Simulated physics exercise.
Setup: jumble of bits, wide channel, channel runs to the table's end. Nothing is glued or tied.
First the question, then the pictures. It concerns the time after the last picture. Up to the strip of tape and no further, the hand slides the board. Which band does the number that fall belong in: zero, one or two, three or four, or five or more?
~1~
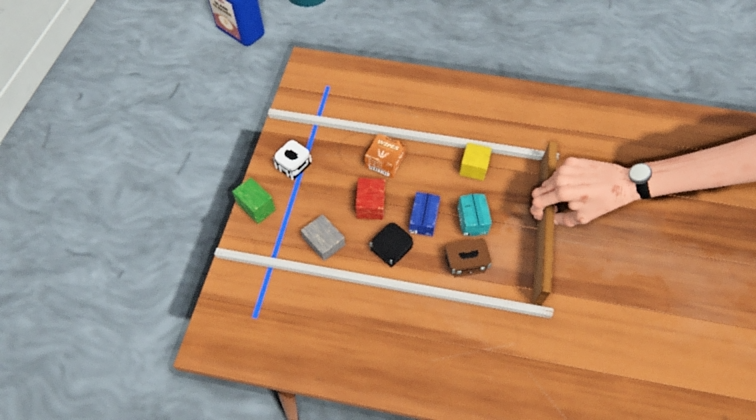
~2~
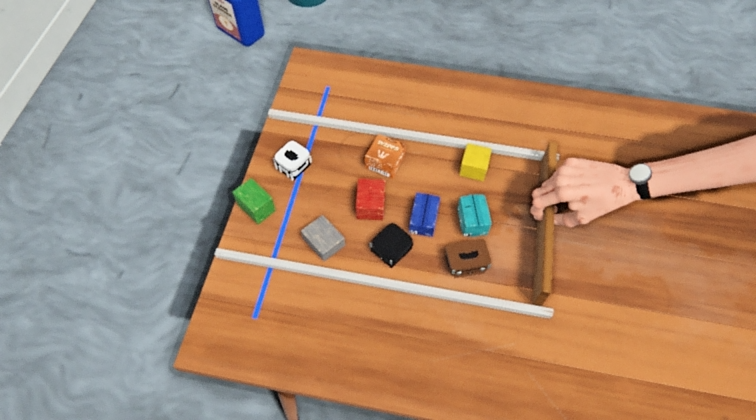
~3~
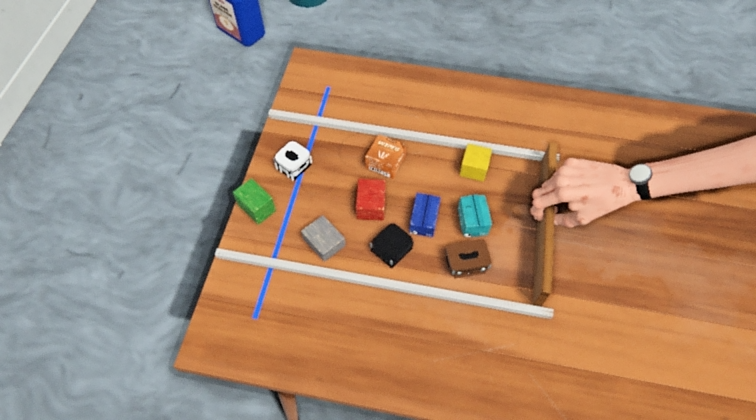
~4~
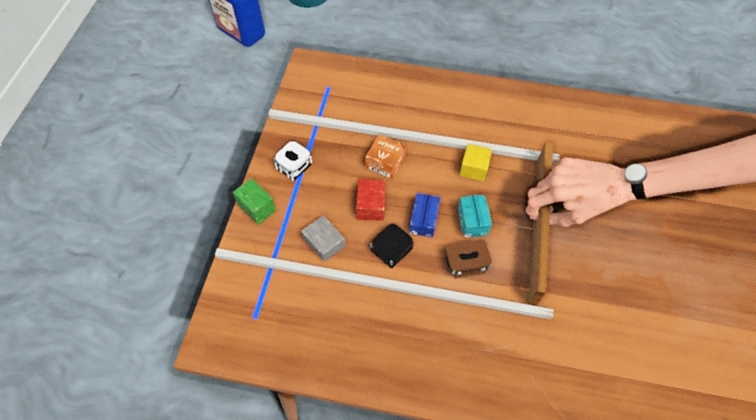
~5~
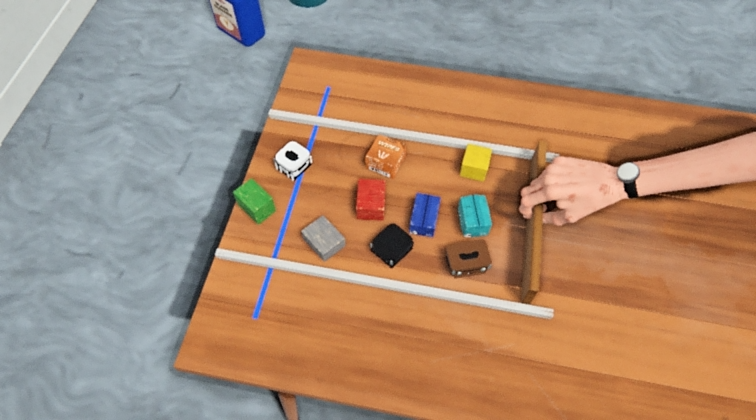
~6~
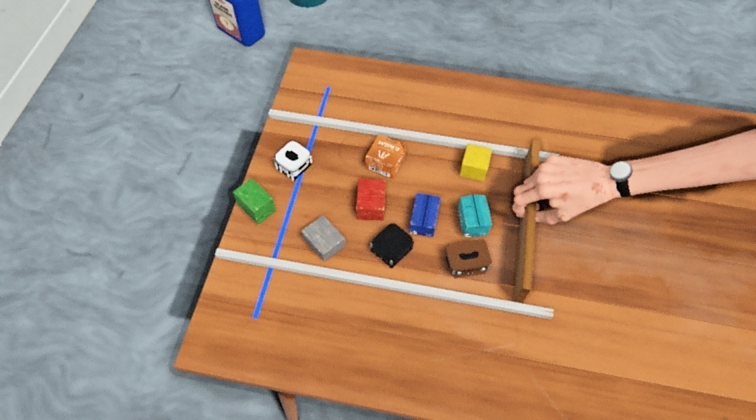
The number of pieces cleared off the edge is going to be three or four exactly.
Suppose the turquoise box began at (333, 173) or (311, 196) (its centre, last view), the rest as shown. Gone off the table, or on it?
Well, the turquoise box is gone in the first case and is gone in the second.
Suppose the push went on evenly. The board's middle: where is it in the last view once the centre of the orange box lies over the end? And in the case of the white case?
(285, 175) and (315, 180), more or less.
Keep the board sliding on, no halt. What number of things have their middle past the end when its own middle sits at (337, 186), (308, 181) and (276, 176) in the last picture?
By position: 0 / 4 / 7.
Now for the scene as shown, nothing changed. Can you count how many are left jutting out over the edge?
I get 2.
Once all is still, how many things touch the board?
It touches 3.
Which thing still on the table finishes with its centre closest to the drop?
Black case.
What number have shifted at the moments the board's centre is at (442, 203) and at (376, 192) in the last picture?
At the first point the count is 5, at the second it's 8.
Soon after, none off yet; green block at rest near (255, 202); white case at rest near (293, 161); grey block at rest near (324, 238).
Then, none off yet; green block moving near (251, 199); white case at rest near (293, 161); grey block moved well along near (262, 230).
At rest, the number that fall off is three or four; fallen, red block, grey block, white case and green block.
